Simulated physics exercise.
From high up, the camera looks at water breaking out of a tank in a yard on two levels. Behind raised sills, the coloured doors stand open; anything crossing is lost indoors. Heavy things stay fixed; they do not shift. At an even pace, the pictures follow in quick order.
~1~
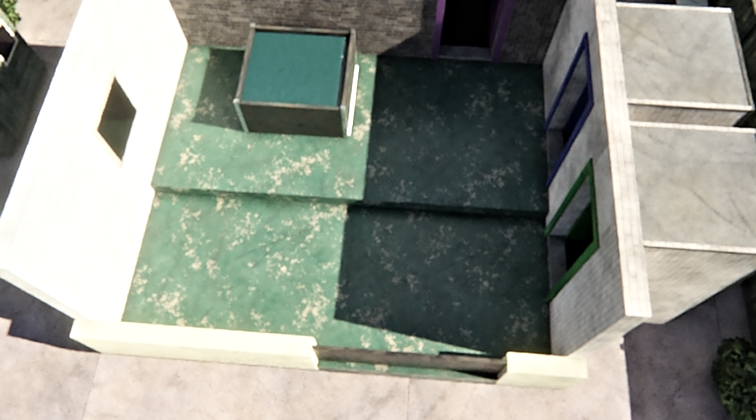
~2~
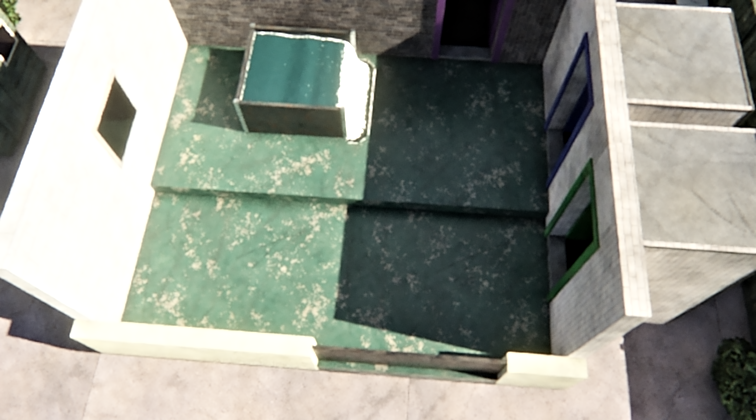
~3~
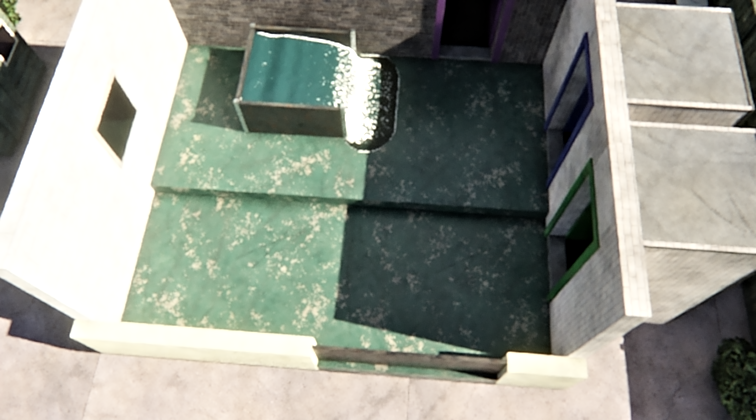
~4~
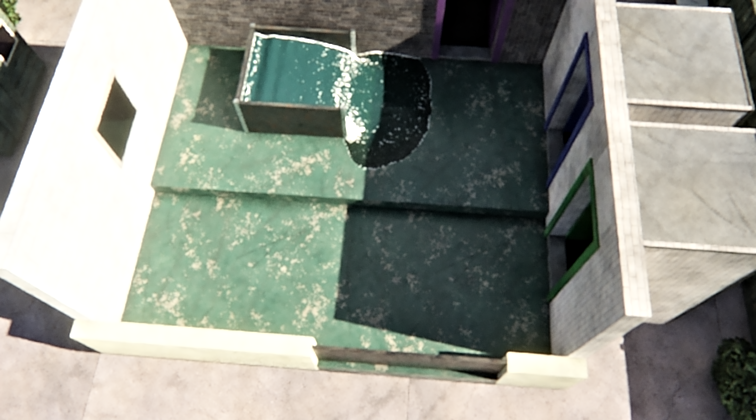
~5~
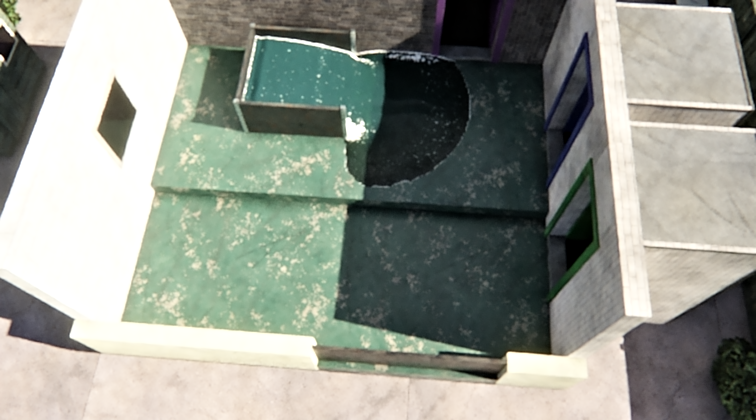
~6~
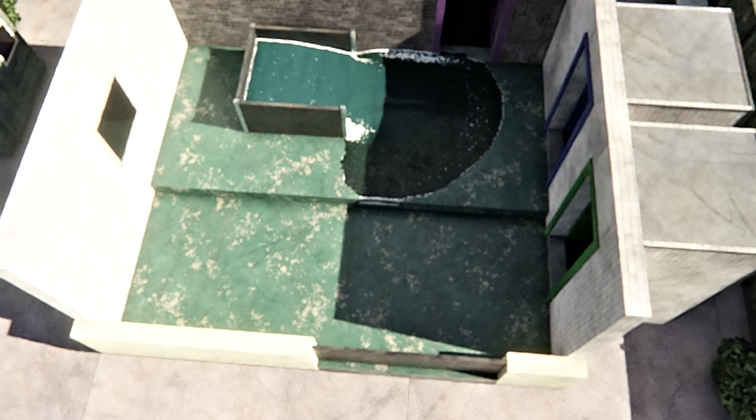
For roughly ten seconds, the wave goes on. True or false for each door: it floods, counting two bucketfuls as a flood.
Green door - false; blue door - true; purple door - true.
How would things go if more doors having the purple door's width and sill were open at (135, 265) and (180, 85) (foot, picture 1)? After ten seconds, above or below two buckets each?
Exceeds it; stays within it.
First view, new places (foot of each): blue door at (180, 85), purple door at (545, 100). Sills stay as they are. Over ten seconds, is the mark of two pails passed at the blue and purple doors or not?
Blue: Falls short; purple: Exceeds the limit.
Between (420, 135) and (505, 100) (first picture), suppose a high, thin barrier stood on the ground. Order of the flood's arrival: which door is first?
I'd say the purple door is first.
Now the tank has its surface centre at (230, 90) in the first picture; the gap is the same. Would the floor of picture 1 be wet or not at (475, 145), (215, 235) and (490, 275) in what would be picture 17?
I'd call them watered, still dry and watered, in the order asked.
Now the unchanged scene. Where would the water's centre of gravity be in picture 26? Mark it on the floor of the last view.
Near pixel (455, 168).
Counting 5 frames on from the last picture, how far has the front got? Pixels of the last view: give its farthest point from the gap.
By then the tip should be at about (545, 224).
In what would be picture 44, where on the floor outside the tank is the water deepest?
It should be close to (118, 333).
A moment on, water covers 35 % of the floor; the green door not reached, the blue door under two buckets in, the purple door under two buckets in.
Next, water covers 40 % of the floor; the green door wet at the sill, nothing in, the blue door over two buckets in, the purple door under two buckets in.
Then, water covers 45 % of the floor; the green door wet at the sill, nothing in, the blue door far over two buckets in, the purple door over two buckets in.
Later, water covers 75 % of the floor; the green door wet at the sill, nothing in, the blue door far over two buckets in, the purple door over two buckets in.
In the end, water covers 80 % of the floor; the green door wet at the sill, nothing in, the blue door far over two buckets in, the purple door over two buckets in.
